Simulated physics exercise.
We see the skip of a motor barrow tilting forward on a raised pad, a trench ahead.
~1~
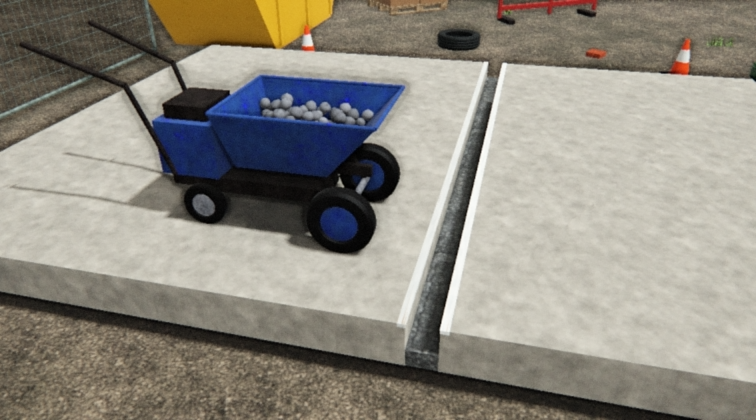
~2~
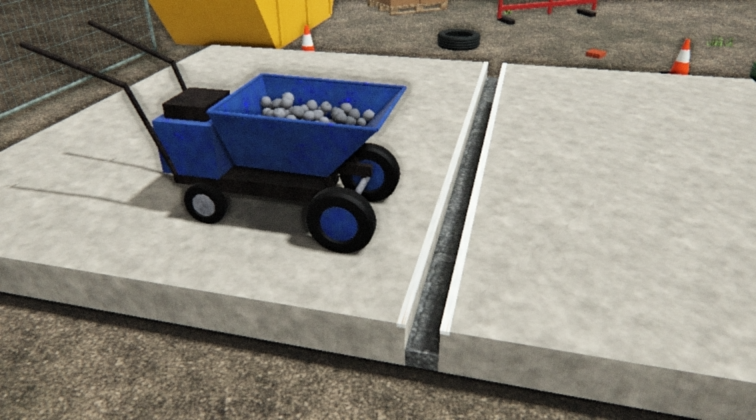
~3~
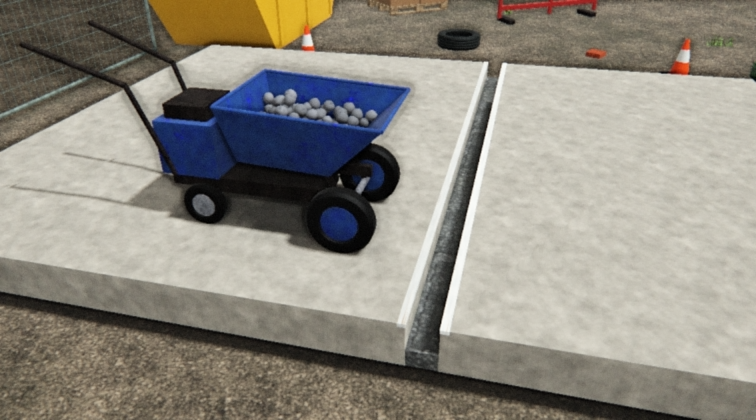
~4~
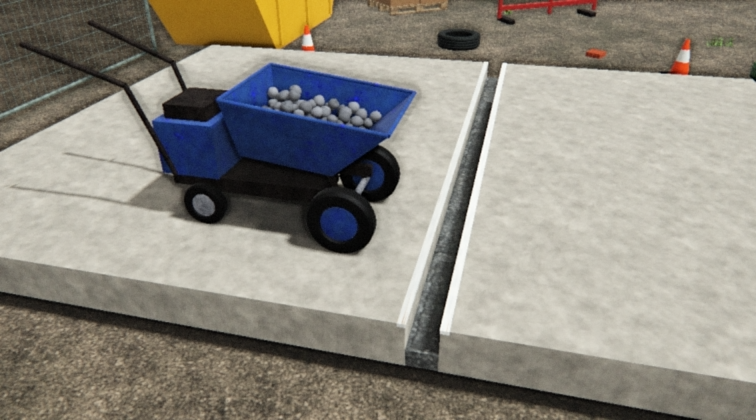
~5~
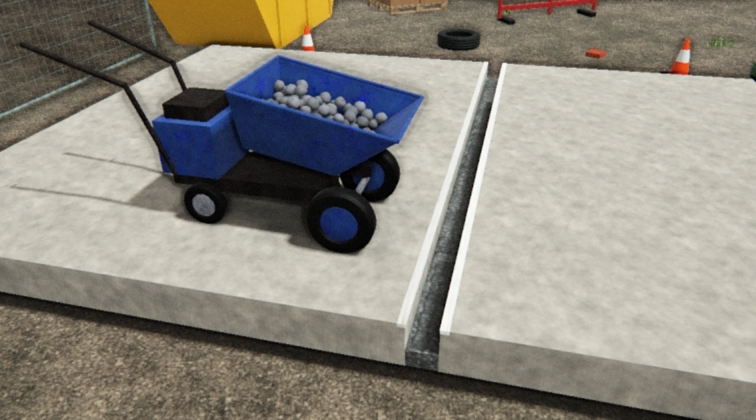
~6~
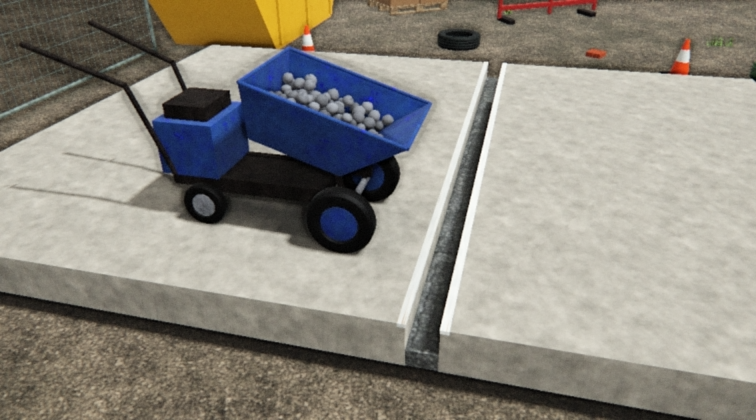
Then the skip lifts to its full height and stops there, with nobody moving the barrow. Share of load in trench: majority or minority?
Most stays out.
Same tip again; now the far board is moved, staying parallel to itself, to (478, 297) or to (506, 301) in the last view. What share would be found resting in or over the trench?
The first gives 60 %, the second 90 %.
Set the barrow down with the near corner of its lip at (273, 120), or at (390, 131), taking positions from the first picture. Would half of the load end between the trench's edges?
The lesser portion first, the lesser portion second.
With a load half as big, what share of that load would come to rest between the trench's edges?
Share: Approx. 10 per cent.
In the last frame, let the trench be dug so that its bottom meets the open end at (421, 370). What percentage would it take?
It lands somewhere near 10 percent.
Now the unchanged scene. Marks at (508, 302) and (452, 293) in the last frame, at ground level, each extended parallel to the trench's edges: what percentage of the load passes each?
About 40 percent, then about 80 percent.
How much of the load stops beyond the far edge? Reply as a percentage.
I'd say near 75 per cent, give or take.
Soon after the last picture, skip tipped steeply; all in the skip.
A little later, skip tipped right over; about two thirds in the skip; a stray few in or heaped over the trench; about a quarter beyond it.
Later still, skip tipped right over; about a quarter in the skip; a small part in or heaped over the trench; most beyond it.
By the end, skip tipped right over; about a quarter in the skip; a small part in or heaped over the trench; most beyond it.
